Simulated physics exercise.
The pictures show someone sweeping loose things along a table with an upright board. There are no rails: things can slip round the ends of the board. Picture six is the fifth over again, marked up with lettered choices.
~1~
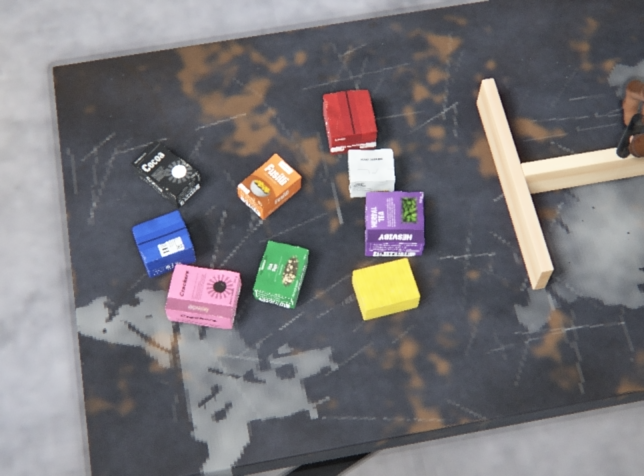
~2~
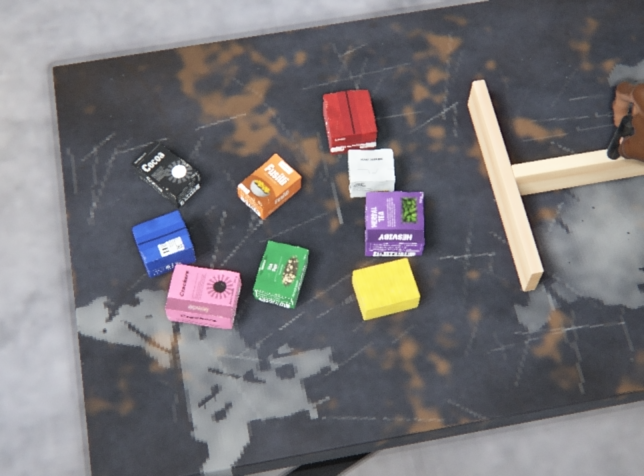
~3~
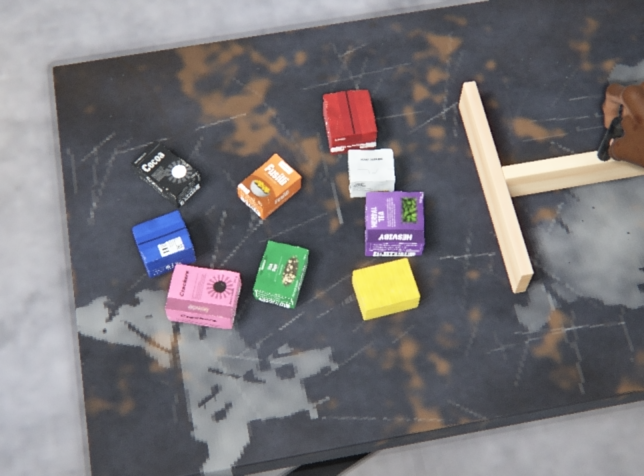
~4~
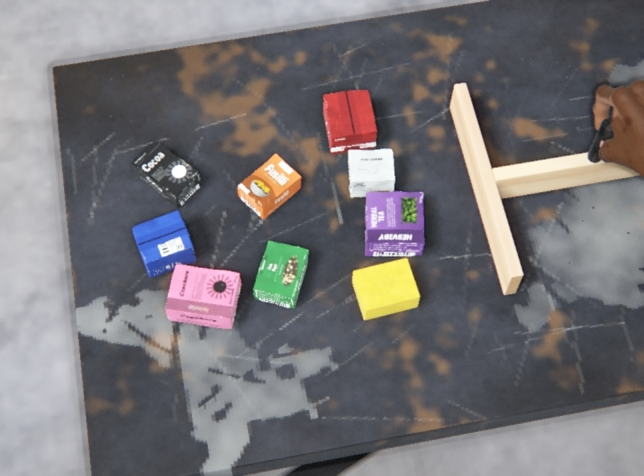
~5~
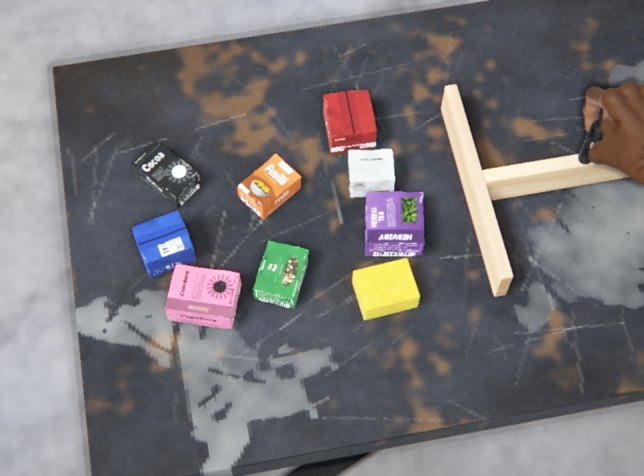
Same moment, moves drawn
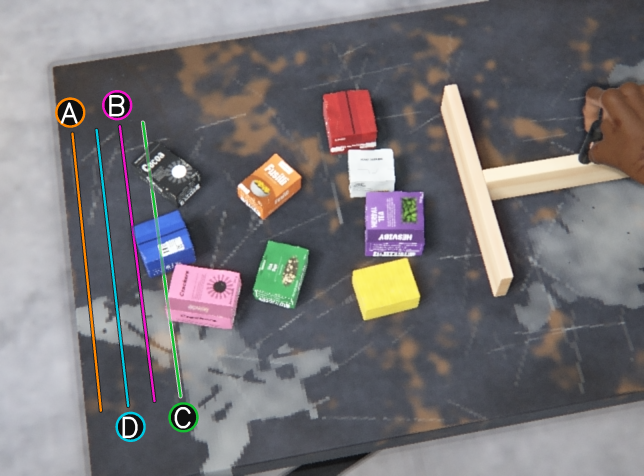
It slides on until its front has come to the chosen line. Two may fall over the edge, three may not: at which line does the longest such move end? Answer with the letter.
At C, and not beyond.
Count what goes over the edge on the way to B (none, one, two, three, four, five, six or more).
Five.
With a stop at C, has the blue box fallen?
Yes.
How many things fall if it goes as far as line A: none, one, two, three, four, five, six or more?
By then, six or more.
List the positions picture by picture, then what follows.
Orange packet (270, 187); yellow block (385, 289); green packet (281, 275), in the first frame.
Board (507, 172); black packet (167, 174), in the second frame.
Board (498, 174); white packet (372, 173), in the third frame.
Board (487, 175); pink packet (204, 297), in the fourth frame.
Board (478, 177); orange packet (270, 187); yellow block (385, 289); green packet (281, 275), in the fifth frame.
On the marked copy, A at (86, 263); B at (136, 255); C at (161, 251); D at (111, 259).
Following C. Soon after the start, board (366, 195); yellow block (350, 295); red box (317, 128).
Later, board (252, 215); pink packet (124, 319); blue box (140, 252).
In the end, board (161, 230); blue box over the edge; pink packet over the edge; two fallen.
As for the rest, A drops nine; B drops five; D drops five.
